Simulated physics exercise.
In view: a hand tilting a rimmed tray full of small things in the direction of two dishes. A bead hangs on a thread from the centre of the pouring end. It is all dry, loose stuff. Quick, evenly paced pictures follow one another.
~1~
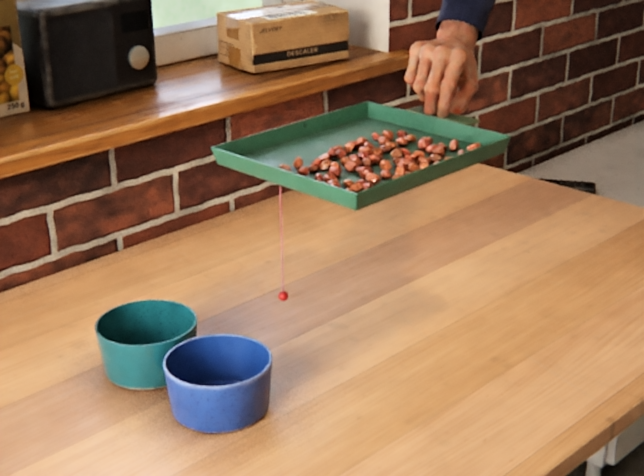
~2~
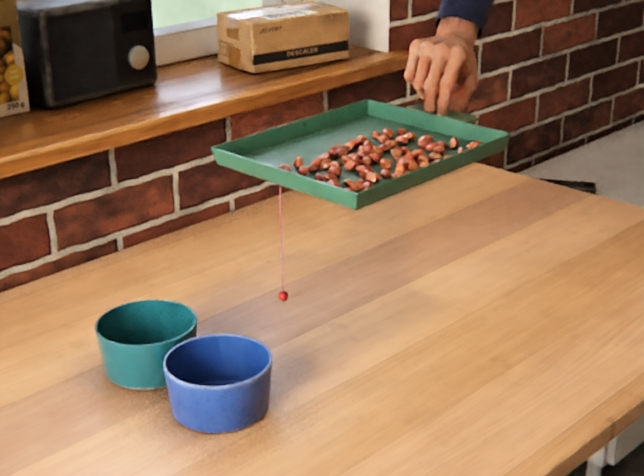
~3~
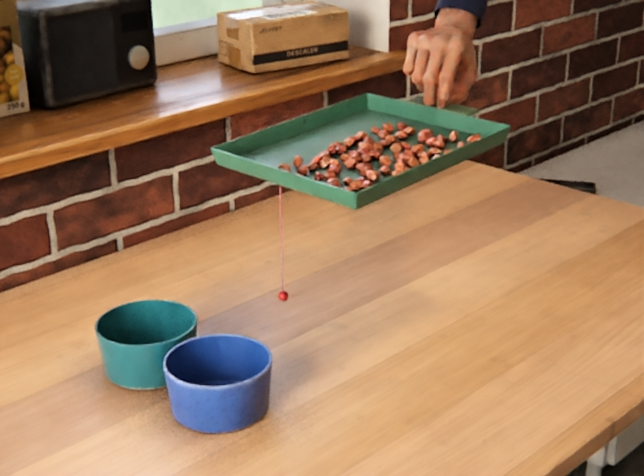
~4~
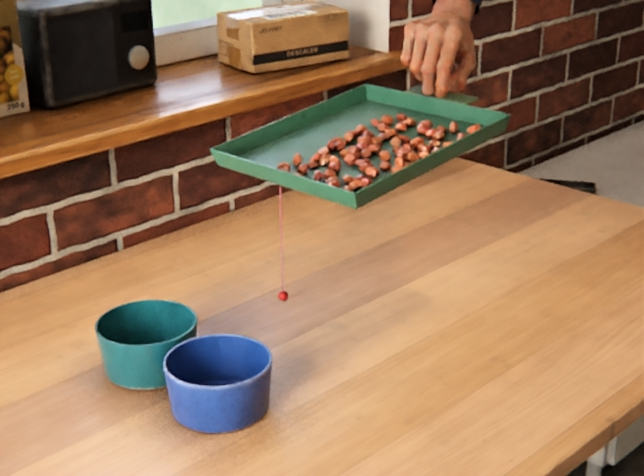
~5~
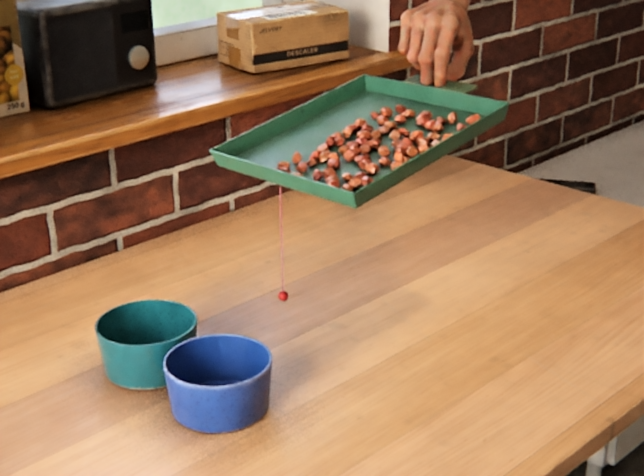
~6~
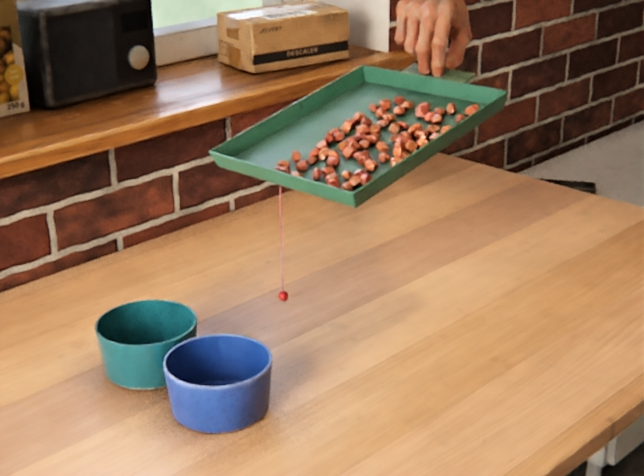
Above a wooden table, a hand gradually raises the far end of a green tray of reddish-brown pieces.
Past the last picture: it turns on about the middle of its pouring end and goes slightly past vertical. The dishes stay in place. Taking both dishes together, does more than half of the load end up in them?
No.
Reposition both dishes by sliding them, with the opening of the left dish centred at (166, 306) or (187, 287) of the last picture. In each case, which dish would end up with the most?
In the first try it's the one on the right, and in the second it's the one on the right.
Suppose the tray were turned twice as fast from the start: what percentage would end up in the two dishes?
Near 20 %.
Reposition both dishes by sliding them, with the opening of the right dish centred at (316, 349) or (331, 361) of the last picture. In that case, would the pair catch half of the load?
At the first place more than half, at the second the larger part.
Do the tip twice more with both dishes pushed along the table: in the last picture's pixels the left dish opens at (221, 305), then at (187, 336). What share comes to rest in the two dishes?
90 %, 20 %.
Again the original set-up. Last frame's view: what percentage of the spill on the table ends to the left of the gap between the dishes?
Estimate: About 10 percent.
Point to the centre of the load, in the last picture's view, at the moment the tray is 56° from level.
The middle of the load sits near (299, 162).
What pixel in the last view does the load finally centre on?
The centre comes to rest near (236, 364).
Shortly afterwards, tray tipped steeply; the whole lot on the tray.
Next, tray tipped right over; the bulk on the tray; only a few in the right dish; only a few in the left dish; a little outside both; a little in the air.
Some moments later, tray tipped past a quarter turn; a little in the right dish; only a few in the left dish; the bulk outside both.
In the end, tray tipped past a quarter turn; a little in the right dish; only a few in the left dish; the bulk outside both.
